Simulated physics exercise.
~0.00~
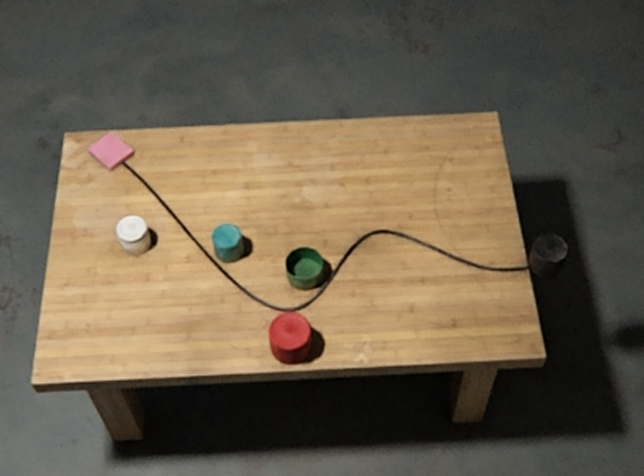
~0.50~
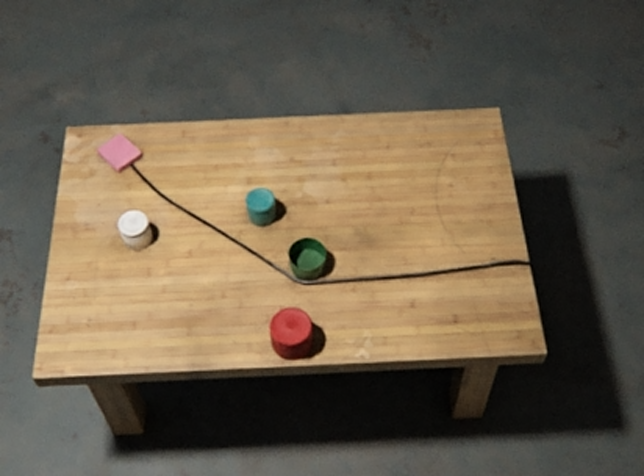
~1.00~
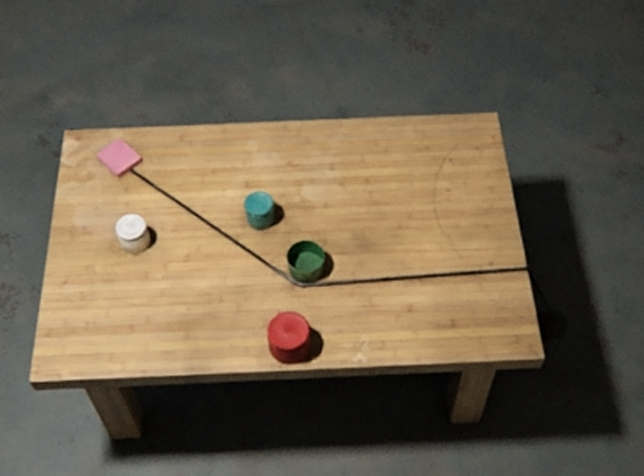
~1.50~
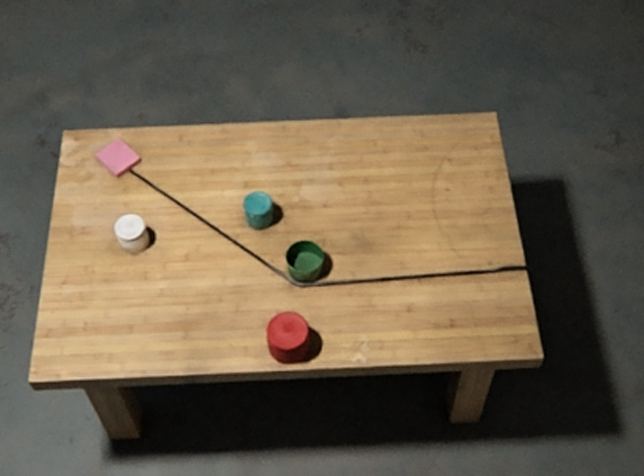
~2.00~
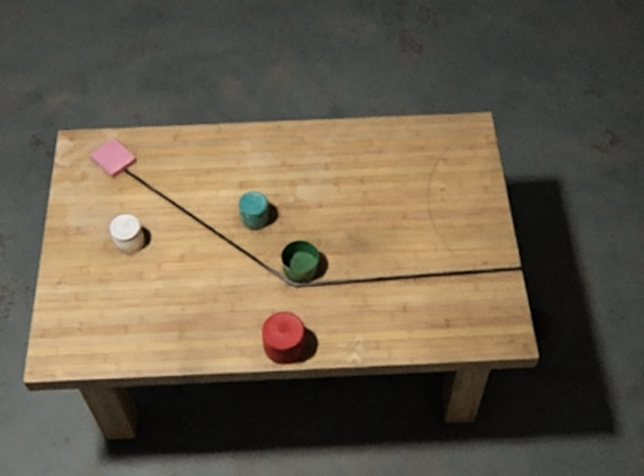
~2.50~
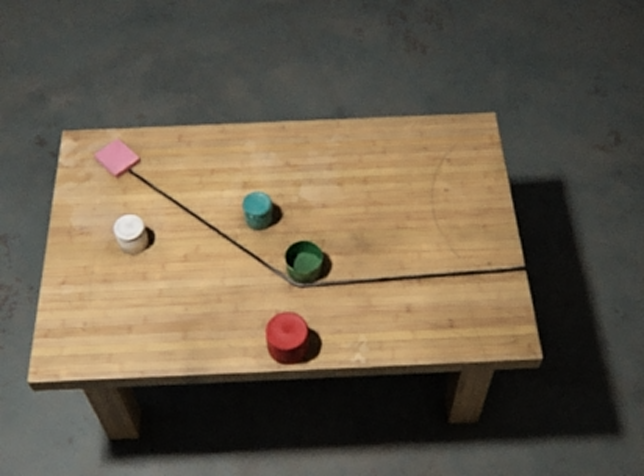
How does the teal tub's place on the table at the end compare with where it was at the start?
It ends up a little farther right and closer to the far edge of the table than where it began.
